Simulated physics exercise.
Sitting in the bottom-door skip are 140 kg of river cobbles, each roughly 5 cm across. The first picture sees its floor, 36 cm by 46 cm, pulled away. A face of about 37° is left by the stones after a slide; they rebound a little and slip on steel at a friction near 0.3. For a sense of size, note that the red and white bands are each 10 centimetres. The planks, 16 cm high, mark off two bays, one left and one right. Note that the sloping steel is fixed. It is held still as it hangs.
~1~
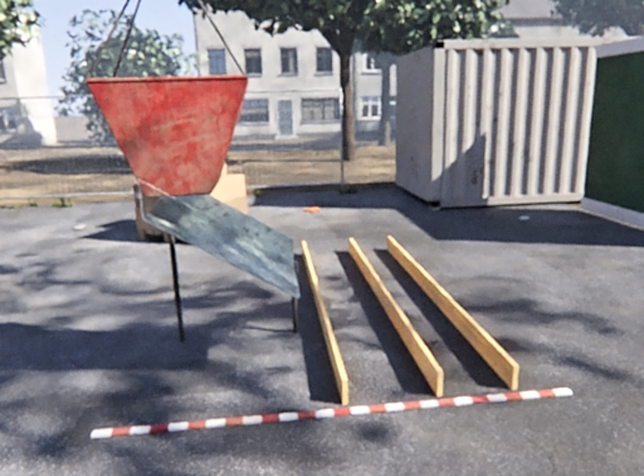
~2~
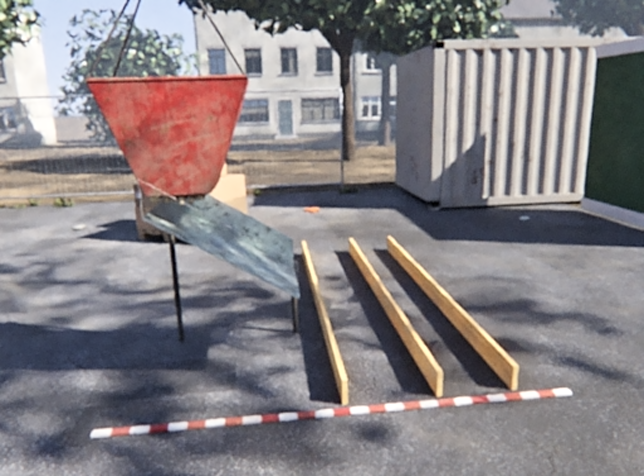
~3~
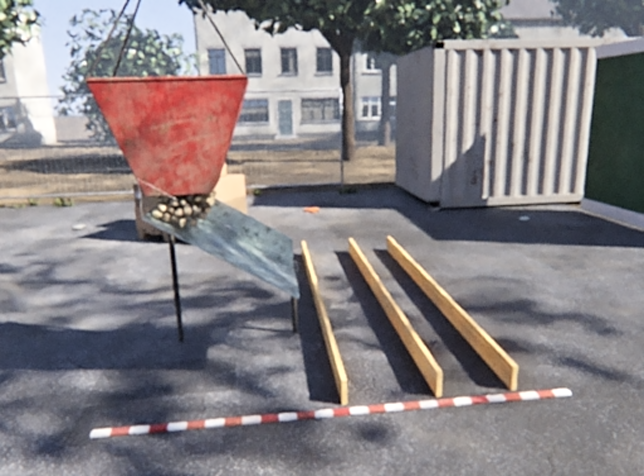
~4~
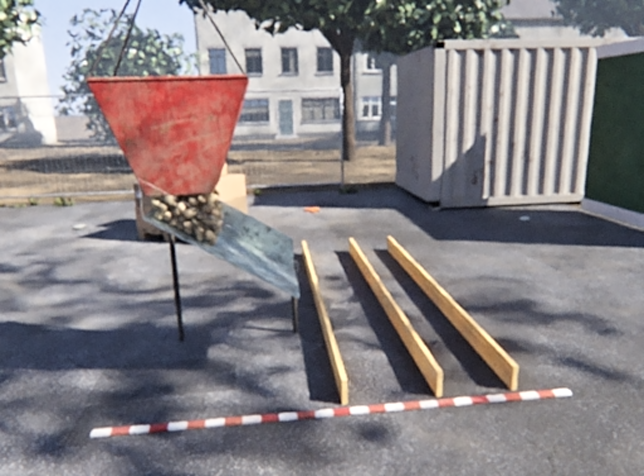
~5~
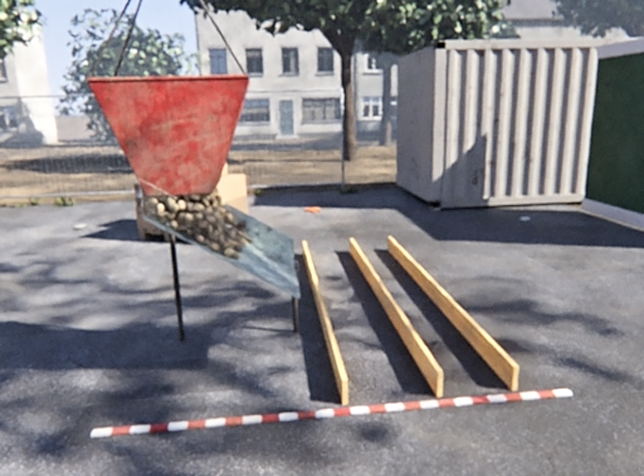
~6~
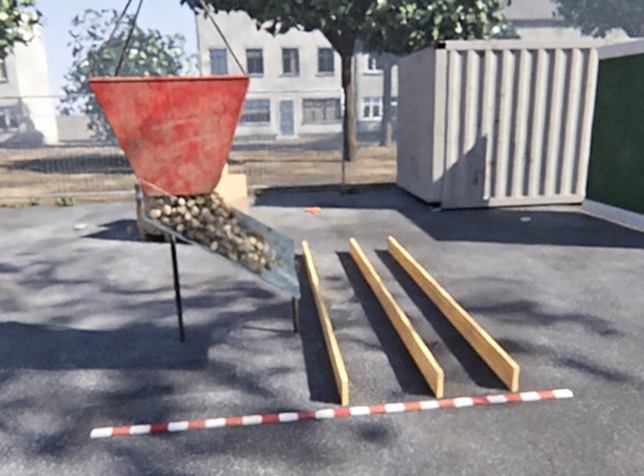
The footage shows a red skip hanging still above a sloping metal chute beside three wooden planks and a red and white striped bar, as rounded stones emerge from its bottom and spread down the chute toward the right.
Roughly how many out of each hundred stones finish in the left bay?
Roughly 99 out of each hundred finish there.
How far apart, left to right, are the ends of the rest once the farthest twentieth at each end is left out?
I'd put it at close to 50 cm.
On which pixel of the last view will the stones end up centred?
Centre at rest: Around (374, 345).
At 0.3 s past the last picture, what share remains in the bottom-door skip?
Close to 10 percent has not yet come out.
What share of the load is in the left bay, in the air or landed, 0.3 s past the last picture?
Roughly 5 percent.
Then, 0.3 s after the last picture, 12 % in the bottom-door skip, 70 % on the steel, 12 % falling or lying left of the bays, 6 % falling or lying in the left bay; the stones farthest right are at (381, 349).
Then, 0.7 s after the last picture, 0 % in the bottom-door skip, 40 % on the steel, 13 % falling or lying left of the bays, 47 % falling or lying in the left bay; the stones farthest right are at (407, 348).
Then, 1.3 s after the last picture, 0 % in the bottom-door skip, 6 % falling or lying left of the bays, 93 % falling or lying in the left bay, 0 % falling or lying in the right bay; the stones farthest right are at (422, 330).
Then, 2.2 s after the last picture, 0 % in the bottom-door skip, 1 % falling or lying left of the bays, 99 % falling or lying in the left bay, 0 % falling or lying in the right bay; the stones farthest right are at (426, 330).
Then, 4.1 s after the last picture, 0 % in the bottom-door skip, 1 % left of the bays, 99 % in the left bay, 0 % in the right bay; the stones farthest right are at (426, 330).
